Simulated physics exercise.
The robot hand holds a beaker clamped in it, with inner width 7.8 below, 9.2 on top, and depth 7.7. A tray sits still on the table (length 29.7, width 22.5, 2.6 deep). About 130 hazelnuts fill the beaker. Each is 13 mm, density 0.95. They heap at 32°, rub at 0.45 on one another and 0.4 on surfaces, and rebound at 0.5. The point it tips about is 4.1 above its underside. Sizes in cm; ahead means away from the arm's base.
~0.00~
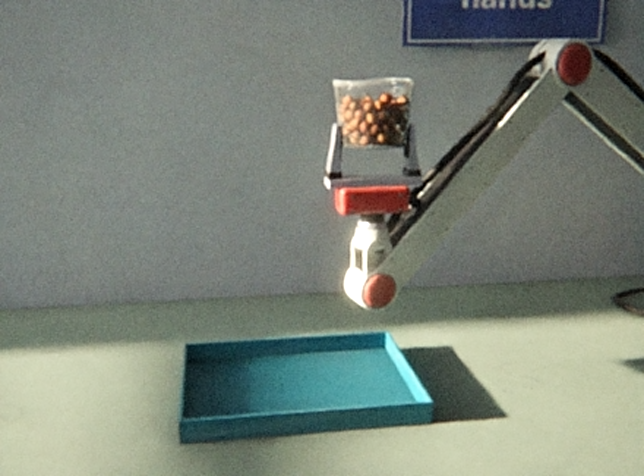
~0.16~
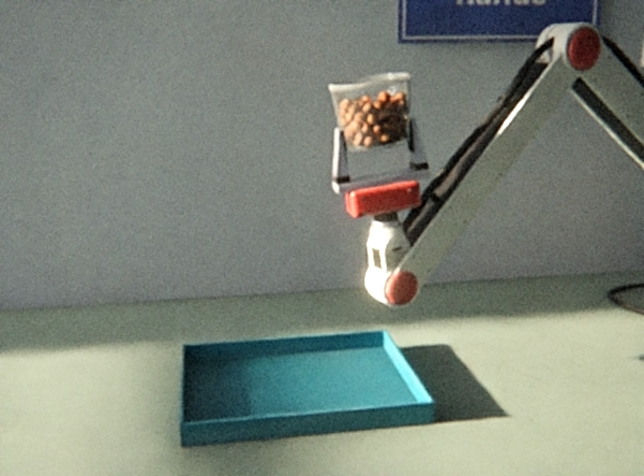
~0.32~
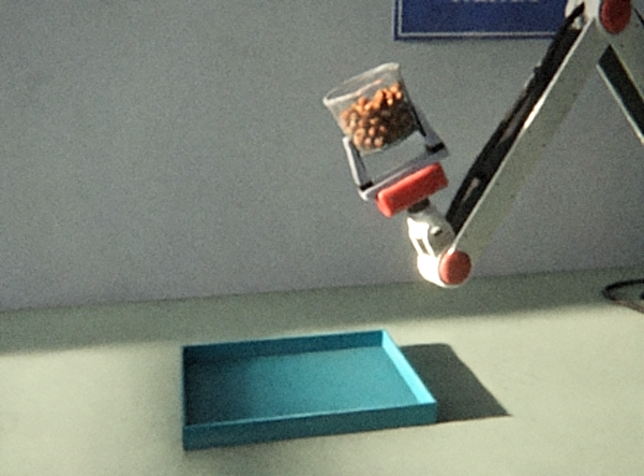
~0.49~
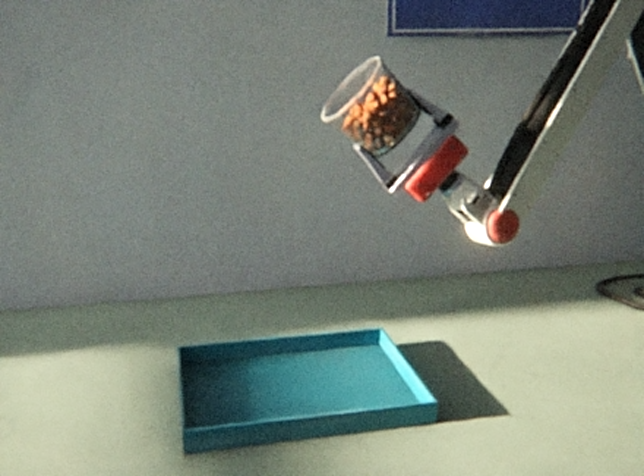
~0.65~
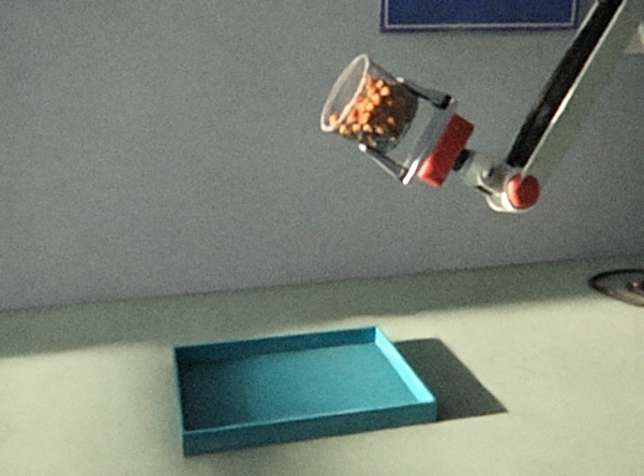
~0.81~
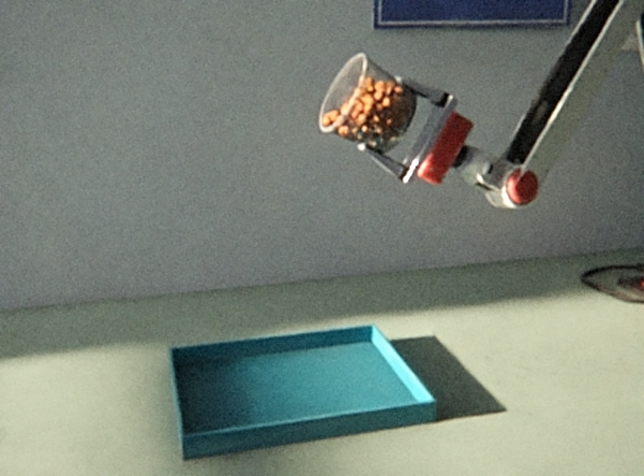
A robot arm held up a clear beaker of hazelnuts and tilted it steadily to the left until it leaned well over, high above a still blue tray, with the nuts all staying inside.
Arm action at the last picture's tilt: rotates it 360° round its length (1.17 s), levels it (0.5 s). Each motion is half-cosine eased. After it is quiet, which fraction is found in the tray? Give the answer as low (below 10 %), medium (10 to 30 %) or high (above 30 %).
Low, below 10 %.
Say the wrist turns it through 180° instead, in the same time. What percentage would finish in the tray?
I'd put it at about 5 %.
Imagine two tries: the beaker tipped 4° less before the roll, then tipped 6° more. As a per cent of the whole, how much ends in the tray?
Roughly 0 % on the first try and 15 % on the second.
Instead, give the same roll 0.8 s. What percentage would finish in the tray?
With that change you'd see near 5 per cent.
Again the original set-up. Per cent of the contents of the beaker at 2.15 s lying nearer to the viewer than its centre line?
55 in a hundred, more or less.
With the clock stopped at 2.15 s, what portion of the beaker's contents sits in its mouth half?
Some 35 per cent.
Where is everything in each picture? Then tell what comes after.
In the first picture, the beaker middle at (374, 114), upright; upper third of the load around (374, 107), from x 345 to 405, top at y 100; 130 in the beaker.
In the second picture, the beaker middle at (374, 113), tipped 8°; upper third of the load around (376, 106), from x 345 to 405, top at y 95.
In the third picture, the beaker middle at (375, 112), tipped 26°; upper third of the load around (383, 105), from x 345 to 410, top at y 85.
In the fourth picture, the beaker middle at (374, 111), tipped 47°; upper third of the load around (384, 100), from x 345 to 410, top at y 80.
In the fifth picture, the beaker middle at (372, 109), tipped 60°; upper third of the load around (381, 97), from x 335 to 405, top at y 80.
In the sixth picture, the beaker middle at (371, 108), tipped 61°; upper third of the load around (379, 98), from x 330 to 405, top at y 80; 130 in the beaker.
After 1.48 s, tipped 61°, highest piece 40 above the table; 129 in the beaker, 1 in flight or on a rim.
After 2.15 s, tipped 46°, highest piece 39 above the table; 125 in the beaker, 4 in the tray, 1 in flight or on a rim.
After 2.68 s, upright, highest piece 40 above the table; 125 in the beaker, 5 in the tray.
After 3.38 s, upright, highest piece 40 above the table; 125 in the beaker, 5 in the tray.
In the end, 125 in the beaker, 5 in the tray. That is 4 % in the tray.
